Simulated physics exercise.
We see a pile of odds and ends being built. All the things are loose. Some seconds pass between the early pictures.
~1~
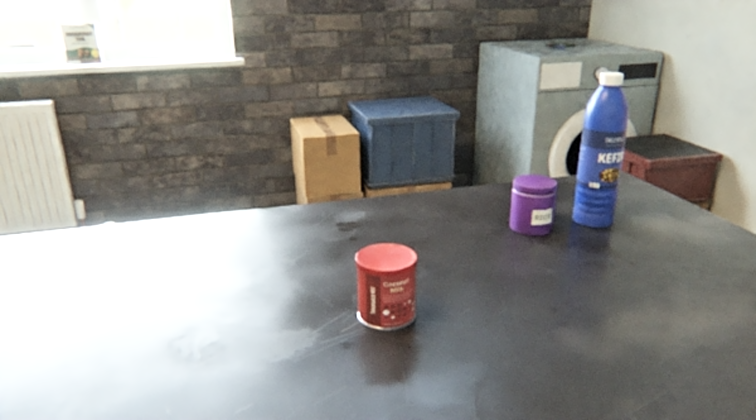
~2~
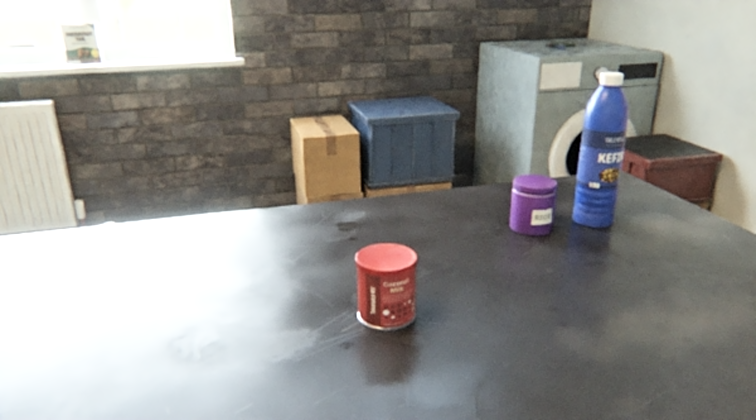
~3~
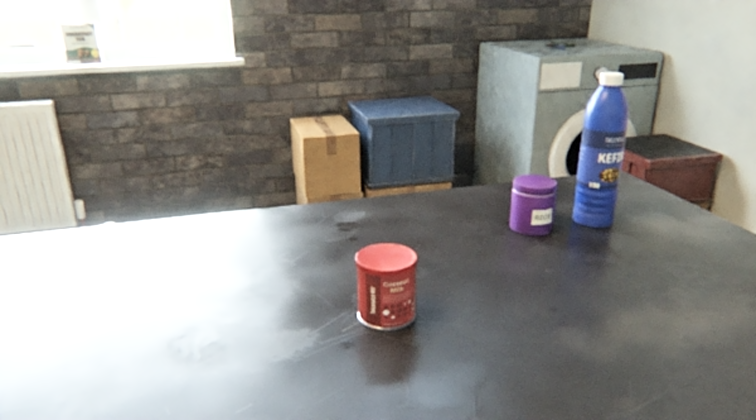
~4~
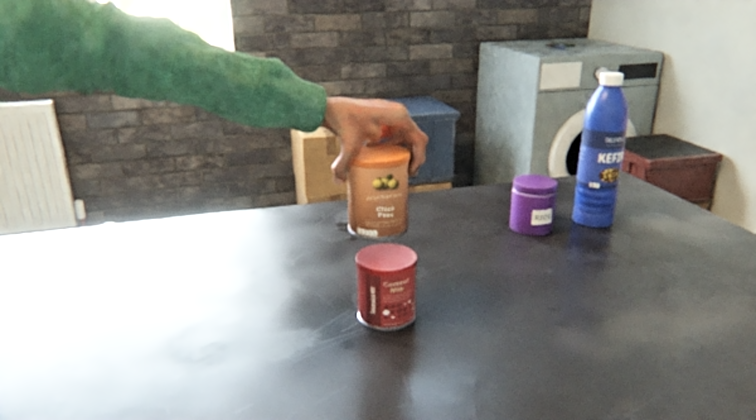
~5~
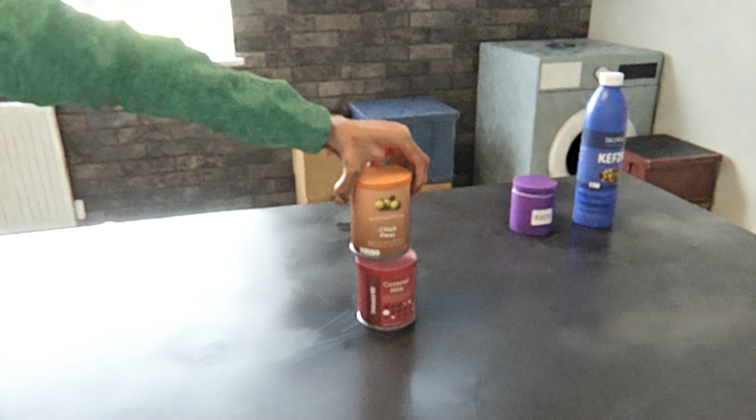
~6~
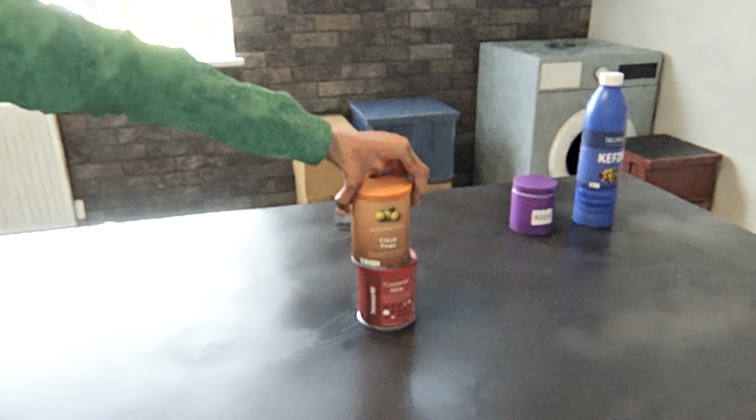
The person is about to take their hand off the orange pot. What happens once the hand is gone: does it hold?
It stays up.
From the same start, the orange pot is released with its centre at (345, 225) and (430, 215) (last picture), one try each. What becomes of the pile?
First, it gives way; second, it gives way.
Then, 0.30 s past the last view, nothing moves.
Then, 0.70 s past the last view, orange pot resting near (380, 222).
Finally, all 4 still in place. Final places as the last picture's camera would see them, orange pot near (380, 222). The pile holds.
